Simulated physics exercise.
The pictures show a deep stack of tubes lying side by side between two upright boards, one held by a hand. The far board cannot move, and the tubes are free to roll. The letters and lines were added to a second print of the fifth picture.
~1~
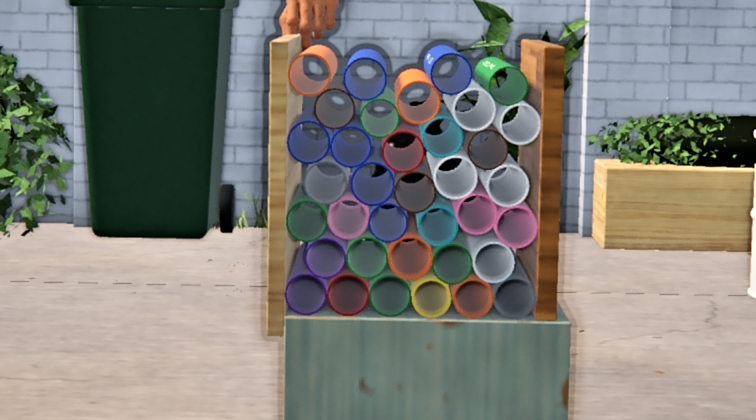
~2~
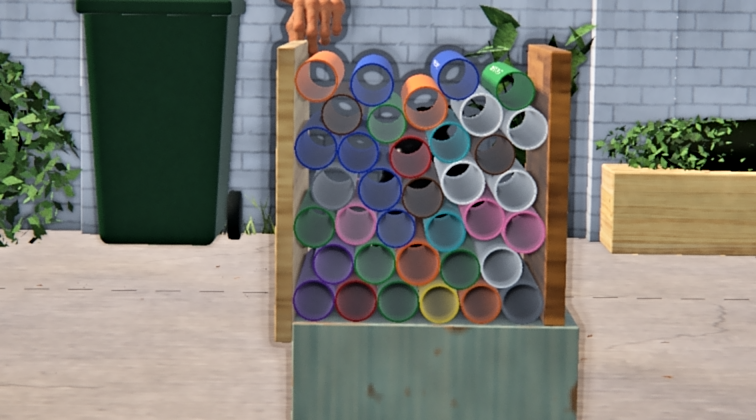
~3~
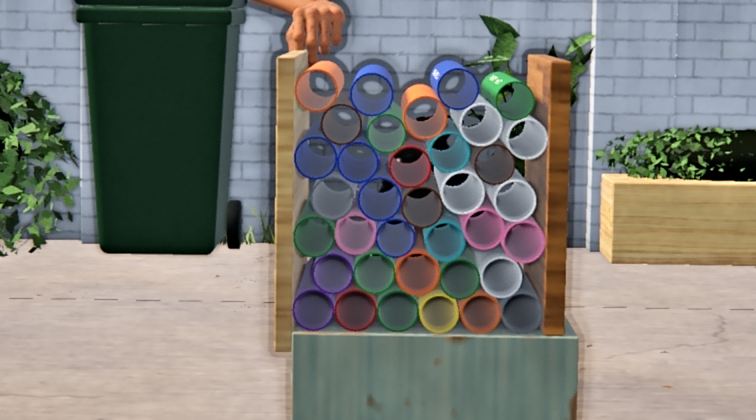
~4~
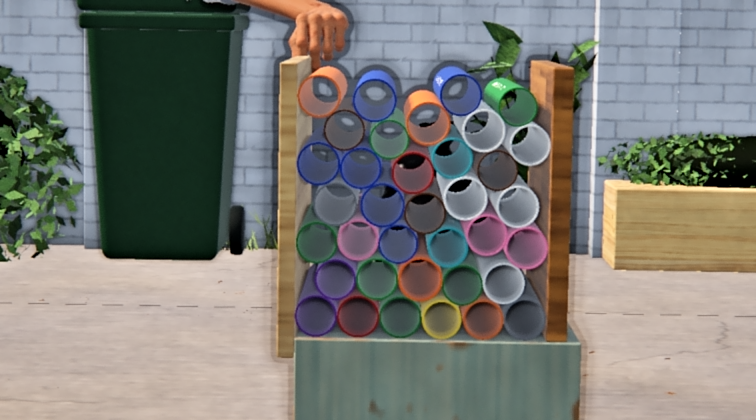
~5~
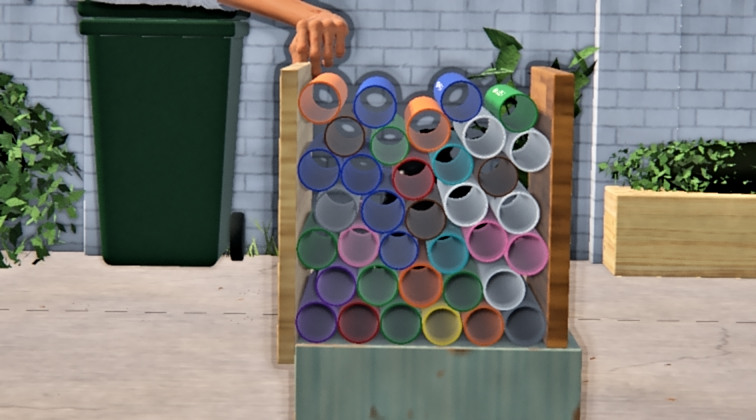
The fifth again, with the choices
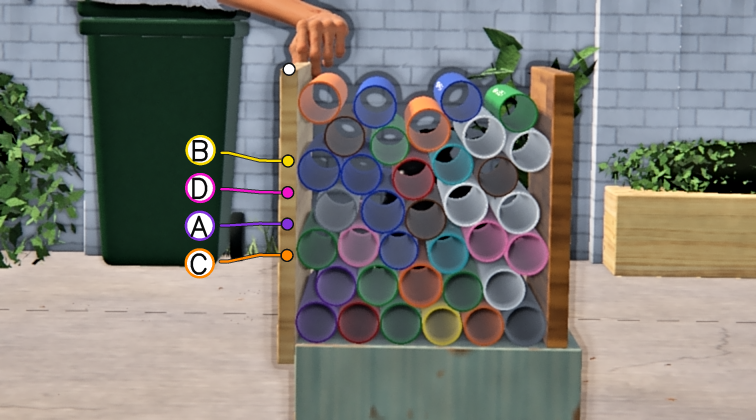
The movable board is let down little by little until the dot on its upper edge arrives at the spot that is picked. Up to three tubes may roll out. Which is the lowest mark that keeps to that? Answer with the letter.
The answer is mark D.
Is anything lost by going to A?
Yes, at A.
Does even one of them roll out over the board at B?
At B: Yes.
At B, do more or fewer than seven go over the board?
At B, fewer than seven.
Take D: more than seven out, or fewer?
It loses fewer than seven.
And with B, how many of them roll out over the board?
With B, one.
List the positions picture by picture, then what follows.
In the first frame, a white tube (474, 109); an orange tube (310, 75); side board (286, 172).
In the second frame, side board (294, 178); a purple tube (314, 300).
In the third frame, a grey tube (522, 313); a purple tube (333, 273).
In the fourth frame, a pink tube (487, 235); a grey tube (335, 204).
In the fifth frame, a blue tube (362, 175); a white tube (484, 137); an orange tube (320, 103).
On the marked copy, A at (287, 224); B at (288, 161); C at (287, 256); D at (288, 192); the white dot at (289, 69).
Taking D. A third of the way, top of the board (298, 126).
Two thirds of the way, top of the board (297, 190).
When it is over, top of the board (297, 192), one out over the board.
As for the rest, A four out over the board; B one out over the board; C four out over the board.
